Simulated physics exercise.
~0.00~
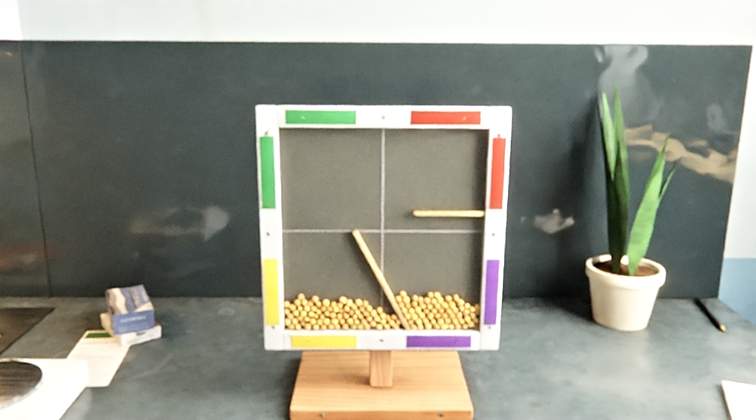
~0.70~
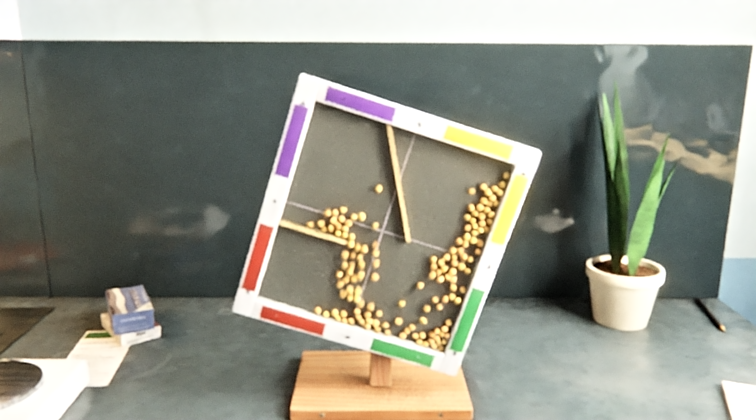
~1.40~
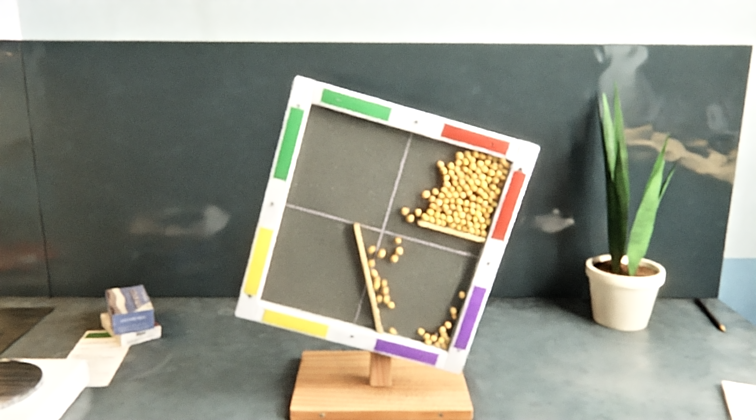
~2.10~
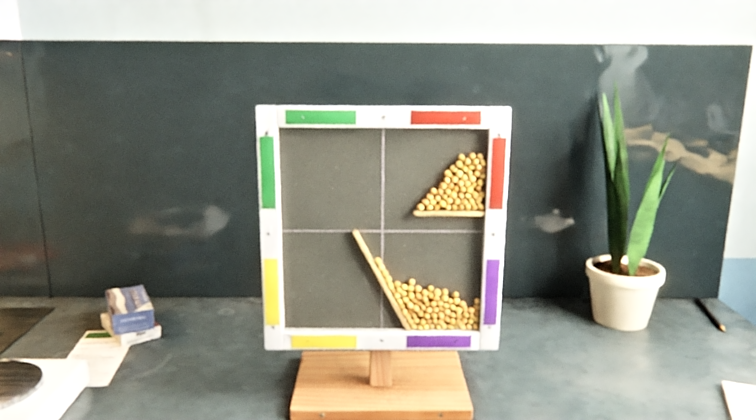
We see a square, clear-fronted box of small tan balls on a wooden stand, the balls piled along its bottom. The box turns, tumbling them past two inner strips, and comes back upright with one heap on the red quarter's ledge and a larger one in the purple quarter, leaving green and yellow empty.
